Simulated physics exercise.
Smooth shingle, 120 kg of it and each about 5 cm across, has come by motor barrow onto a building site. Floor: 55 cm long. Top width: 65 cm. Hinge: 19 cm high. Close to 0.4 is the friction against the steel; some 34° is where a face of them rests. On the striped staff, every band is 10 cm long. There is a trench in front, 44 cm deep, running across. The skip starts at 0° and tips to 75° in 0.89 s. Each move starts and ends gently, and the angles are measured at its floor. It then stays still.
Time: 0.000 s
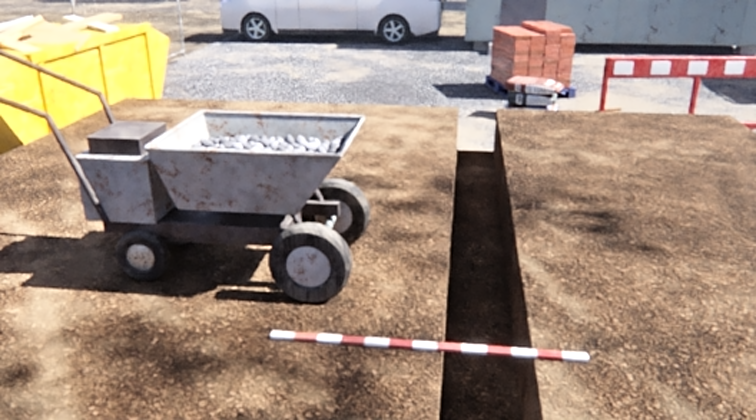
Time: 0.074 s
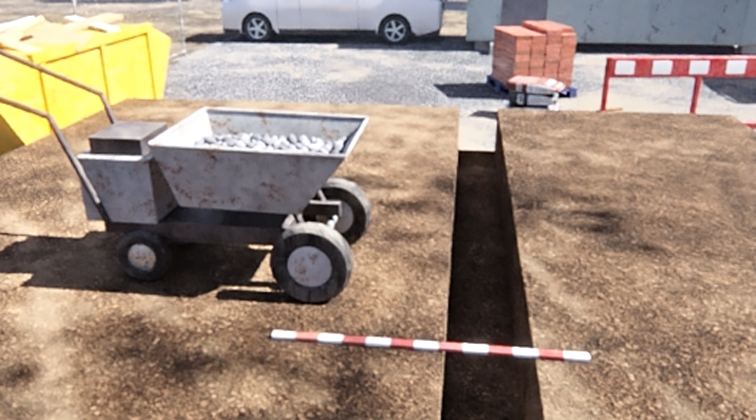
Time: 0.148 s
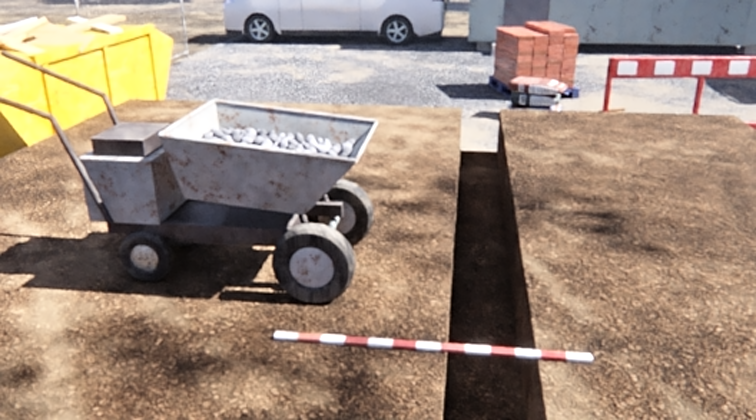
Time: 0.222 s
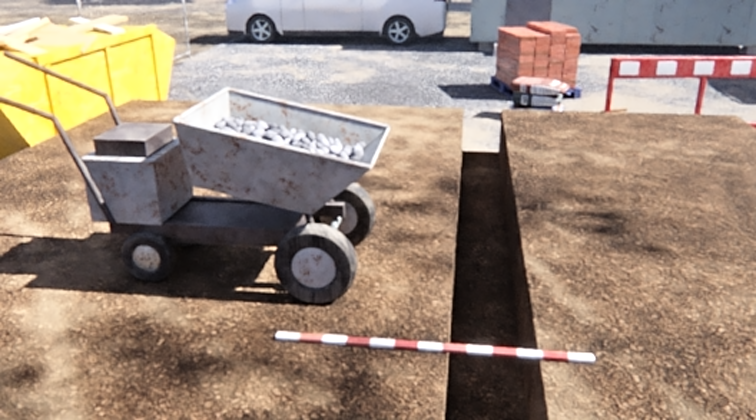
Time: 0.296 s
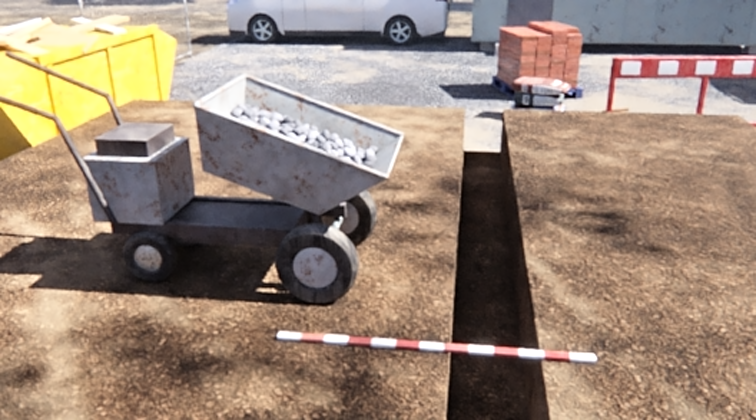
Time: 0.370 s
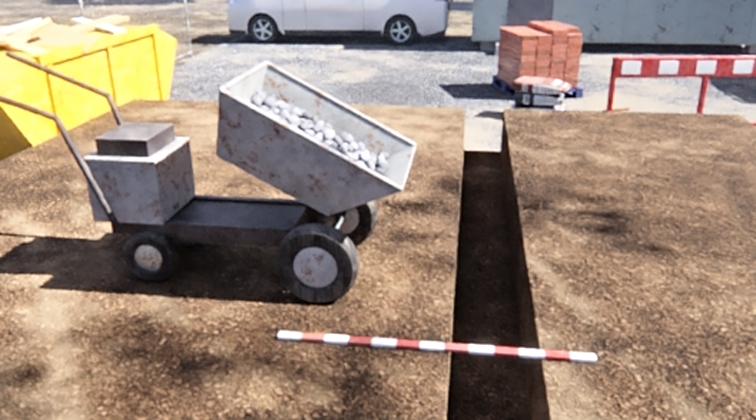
A grey motor barrow standing beside a narrow trench, its skip of pale rounded stones steadily tilting up and towards the right.
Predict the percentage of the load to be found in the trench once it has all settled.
Roughly 98 percent of the load ends up there.
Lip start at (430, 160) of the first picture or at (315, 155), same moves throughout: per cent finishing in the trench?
Near 15 then near 90 percent.
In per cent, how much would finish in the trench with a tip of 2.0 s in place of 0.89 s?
I'd put it at some 100 in a hundred.
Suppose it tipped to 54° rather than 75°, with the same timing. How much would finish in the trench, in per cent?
It would be close to 55 percent.
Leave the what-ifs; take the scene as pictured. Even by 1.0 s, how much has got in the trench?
40 per cent, give or take.
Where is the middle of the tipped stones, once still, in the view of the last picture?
I'd point somewhere around (492, 343).
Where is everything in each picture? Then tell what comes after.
The first picture shows lip at (341, 156), floor tilted 0°, highest stones at (271, 143).
The second picture shows lip at (345, 157), floor tilted 1°, highest stones at (256, 142); the stones move at 0.3 m/s on average.
In the third picture, the skip is at 6°, its lip at (356, 161); the top of the load is at (241, 136); the stones move at 0.6 m/s on average.
In the fourth picture, the skip is at 12°, its lip at (371, 168); the top of the load is at (239, 126); the stones move at 0.8 m/s on average.
The fifth picture shows lip at (387, 177), floor tilted 19°, highest stones at (246, 115); the stones move at 1.0 m/s on average.
The sixth picture shows lip at (402, 190), floor tilted 28°, highest stones at (260, 101); the stones move at 1.1 m/s on average.
After 0.7 s the floor is at 64°; 100 % in the skip; the foremost stones are at (429, 222).
After 1.0 s the floor is at 75°; 57 % in the skip, 1 % short of the trench, 42 % in the trench; the foremost stones are at (527, 323).
After 1.3 s the floor is at 75°; 12 % in the skip, 1 % short of the trench, 85 % in the trench, 2 % past the trench; the foremost stones are at (618, 279).
After 3.3 s the floor is at 75°; 0 % in the skip, 98 % in the trench, 2 % past the trench; the foremost stones are at (704, 289).
